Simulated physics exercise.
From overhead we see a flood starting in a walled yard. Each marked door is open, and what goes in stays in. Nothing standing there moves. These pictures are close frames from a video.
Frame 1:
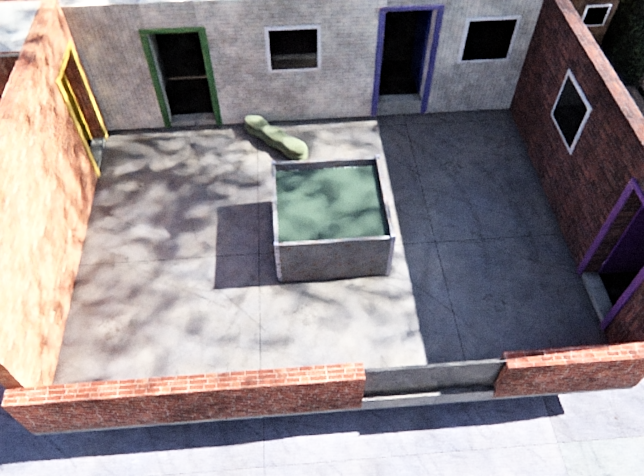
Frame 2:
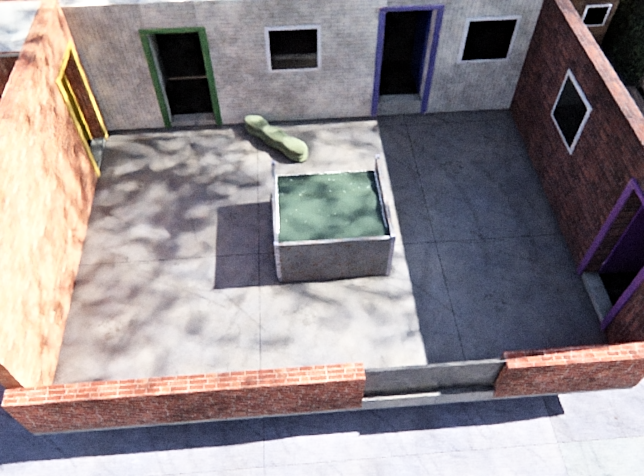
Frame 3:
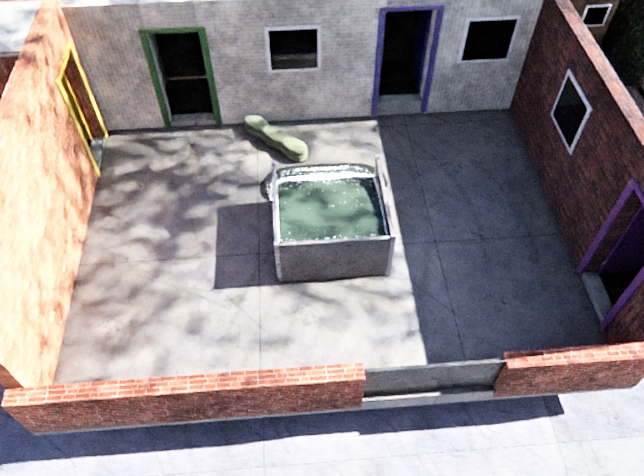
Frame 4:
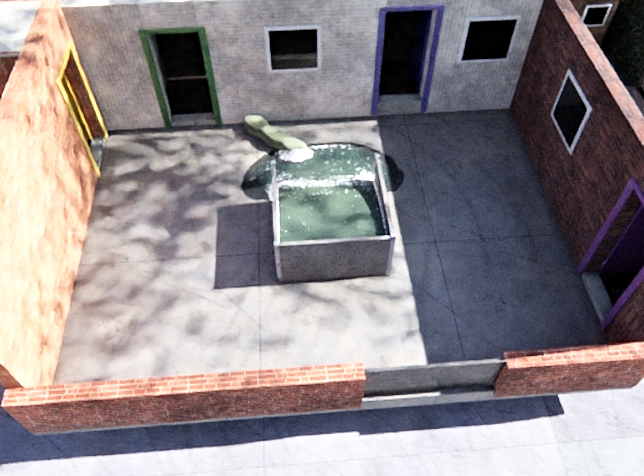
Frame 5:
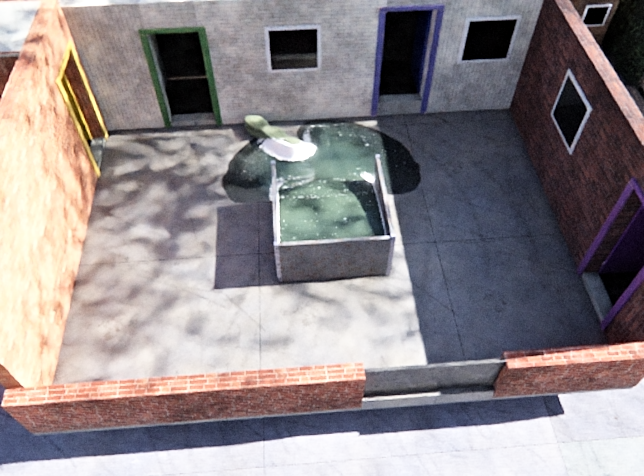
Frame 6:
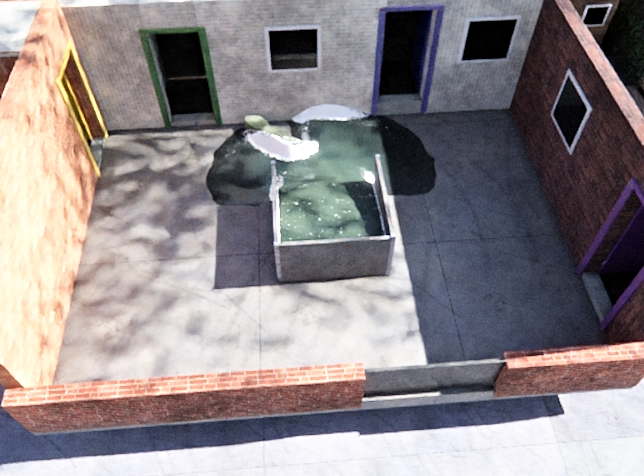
At first, an open tank of green water stands whole and still in a walled yard. Then its far side opens and water pours out through the gap, spreading across the paving in a widening dark patch. The flood surges around the green object behind the tank and reaches the back wall, foaming white.
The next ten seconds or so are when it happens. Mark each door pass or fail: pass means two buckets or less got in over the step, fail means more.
Yellow door - fail, green door - fail, purple door - pass, blue door - pass.
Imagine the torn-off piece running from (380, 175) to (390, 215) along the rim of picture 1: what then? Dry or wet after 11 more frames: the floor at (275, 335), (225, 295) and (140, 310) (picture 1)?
Log: Point 1 unreached; point 2 unreached; point 3 unreached.
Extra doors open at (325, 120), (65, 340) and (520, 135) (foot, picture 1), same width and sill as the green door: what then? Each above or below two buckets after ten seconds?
Door by door: Ends up above, ends up below, ends up above.
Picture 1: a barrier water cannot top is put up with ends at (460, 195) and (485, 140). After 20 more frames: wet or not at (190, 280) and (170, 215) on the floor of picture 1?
Not wet, not wet.
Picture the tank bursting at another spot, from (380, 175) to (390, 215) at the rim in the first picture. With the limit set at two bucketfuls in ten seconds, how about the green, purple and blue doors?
Result - green: Short of the mark; purple: Past the mark; blue: Short of the mark.
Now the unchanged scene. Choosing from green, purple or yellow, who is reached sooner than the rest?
It's the green one.
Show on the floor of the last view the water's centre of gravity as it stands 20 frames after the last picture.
Around (348, 164).
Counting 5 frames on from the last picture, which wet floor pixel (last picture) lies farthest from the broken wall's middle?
The wet point farthest out is around (127, 130).
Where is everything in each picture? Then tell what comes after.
In the first frame, the open tank at (330, 201) is whole and still.
In the second frame, the front is at a hidden place, out from the gap on the open tank's far side.
In the third frame, the front is at (266, 183), out from the gap on the open tank's far side.
In the fourth frame, water pours out on the open tank's far side and has run to (250, 174).
In the fifth frame, the front is at (330, 123), out from the gap on the open tank's far side.
In the sixth frame, water pours out on the open tank's far side and has run to (376, 116).
A moment on, water covers 25 % of the floor; the yellow door not reached, the green door under two buckets in, the purple door not reached, the blue door wet at the sill, nothing in.
Next, water covers 30 % of the floor; the yellow door under two buckets in, the green door over two buckets in, the purple door not reached, the blue door wet at the sill, nothing in.
Then, water covers 45 % of the floor; the yellow door far over two buckets in, the green door over two buckets in, the purple door wet at the sill, nothing in, the blue door wet at the sill, nothing in.
Later, water covers 80 % of the floor; the yellow door far over two buckets in, the green door over two buckets in, the purple door wet at the sill, nothing in, the blue door wet at the sill, nothing in.
In the end, water covers 95 % of the floor; the yellow door far over two buckets in, the green door over two buckets in, the purple door wet at the sill, nothing in, the blue door wet at the sill, nothing in.
